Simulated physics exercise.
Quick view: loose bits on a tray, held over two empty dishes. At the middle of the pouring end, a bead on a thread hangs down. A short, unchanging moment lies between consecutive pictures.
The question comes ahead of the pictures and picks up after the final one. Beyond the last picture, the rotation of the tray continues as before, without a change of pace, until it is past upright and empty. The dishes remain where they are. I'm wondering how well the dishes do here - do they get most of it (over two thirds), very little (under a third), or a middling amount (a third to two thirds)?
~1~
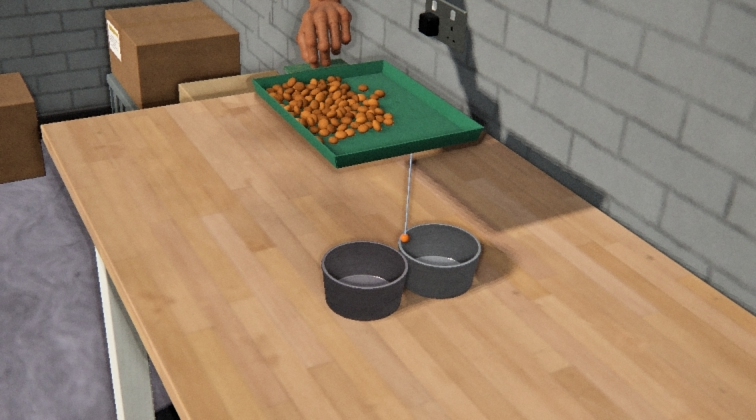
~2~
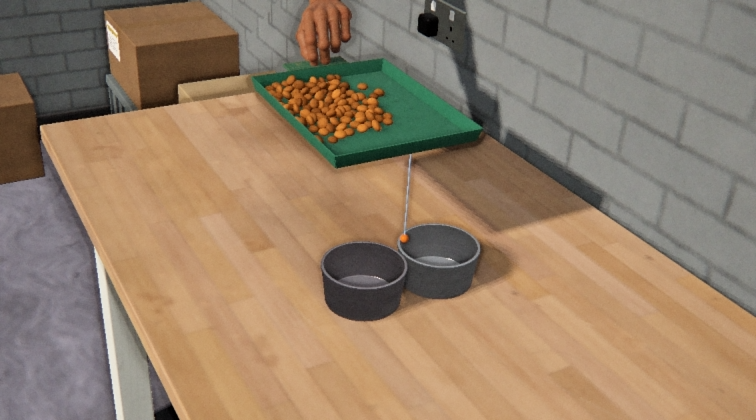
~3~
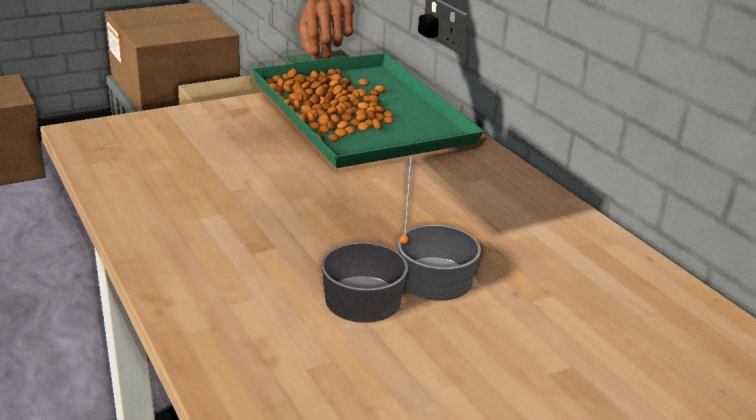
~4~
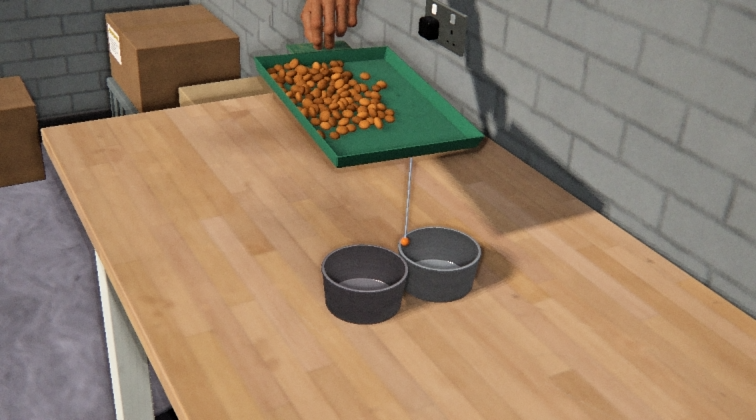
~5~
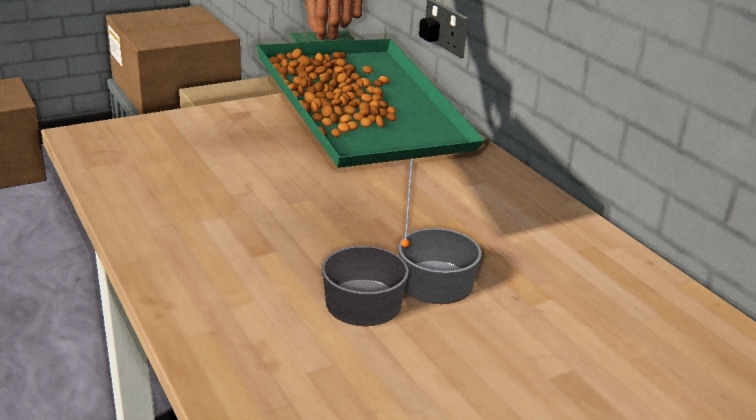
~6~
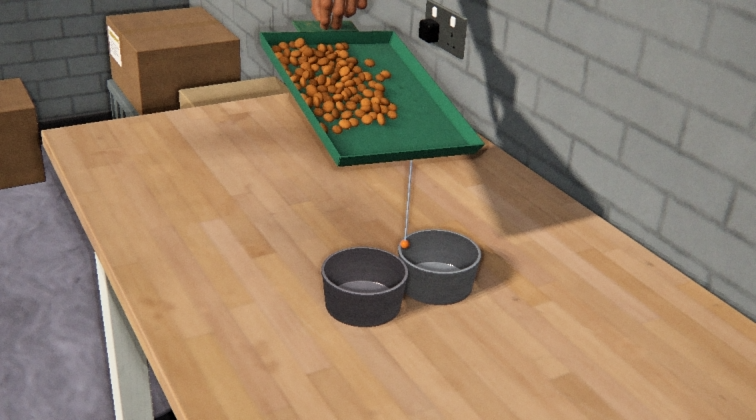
They get a middling amount, a third to two thirds.
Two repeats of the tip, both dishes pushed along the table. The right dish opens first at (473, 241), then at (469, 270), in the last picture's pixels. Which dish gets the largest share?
In turn: The dish on the right-hand side, then the dish on the right-hand side.
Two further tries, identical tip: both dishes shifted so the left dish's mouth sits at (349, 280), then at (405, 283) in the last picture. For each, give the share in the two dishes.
Approximately 40 percent, followed by approximately 80 percent.
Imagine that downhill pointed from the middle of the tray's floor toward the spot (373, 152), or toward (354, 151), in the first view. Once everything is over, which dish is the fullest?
Try one - the dish to the left; try two - the dish to the left.
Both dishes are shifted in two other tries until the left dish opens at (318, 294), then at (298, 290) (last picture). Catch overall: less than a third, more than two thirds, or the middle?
Under a third; below one third.
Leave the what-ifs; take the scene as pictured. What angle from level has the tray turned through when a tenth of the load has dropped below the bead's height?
Approx. 70° from level.
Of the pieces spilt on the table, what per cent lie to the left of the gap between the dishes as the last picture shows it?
It amounts to some 0 percent.
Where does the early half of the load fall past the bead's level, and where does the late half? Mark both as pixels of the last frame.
Points: About (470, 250), then about (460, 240).
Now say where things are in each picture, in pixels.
In the first picture, corners of the pouring end near (337, 154) and (479, 126), level; middle of the load near (326, 107), bits of cat kibble; left dish near (384, 300); right dish near (460, 278); bead on its thread near (405, 238).
In the second picture, corners of the pouring end near (337, 154) and (478, 127), level; middle of the load near (325, 106).
In the third picture, corners of the pouring end near (338, 154) and (479, 130), tipped barely, lowest at the right corner; middle of the load near (326, 101).
In the fourth picture, corners of the pouring end near (339, 154) and (480, 134), tipped a little, lowest at the right corner; middle of the load near (328, 95).
In the fifth picture, corners of the pouring end near (341, 155) and (480, 138), tipped a little, lowest at the right corner; middle of the load near (330, 89).
In the sixth picture, corners of the pouring end near (342, 154) and (480, 142), tipped clearly, lowest at the right corner; middle of the load near (332, 82); left dish near (384, 306); right dish near (460, 285).
Shortly afterwards, tray tipped steeply; the bulk on the tray; a little in the air.
Next, tray tipped right over; near a quarter on the tray; near a quarter in the right dish; near a third outside both; a little in the air.
Some moments later, tray tipped past a quarter turn; near half in the right dish; near half outside both.
In the end, tray tipped past a quarter turn; none at all in the left dish; near half in the right dish; near half outside both.
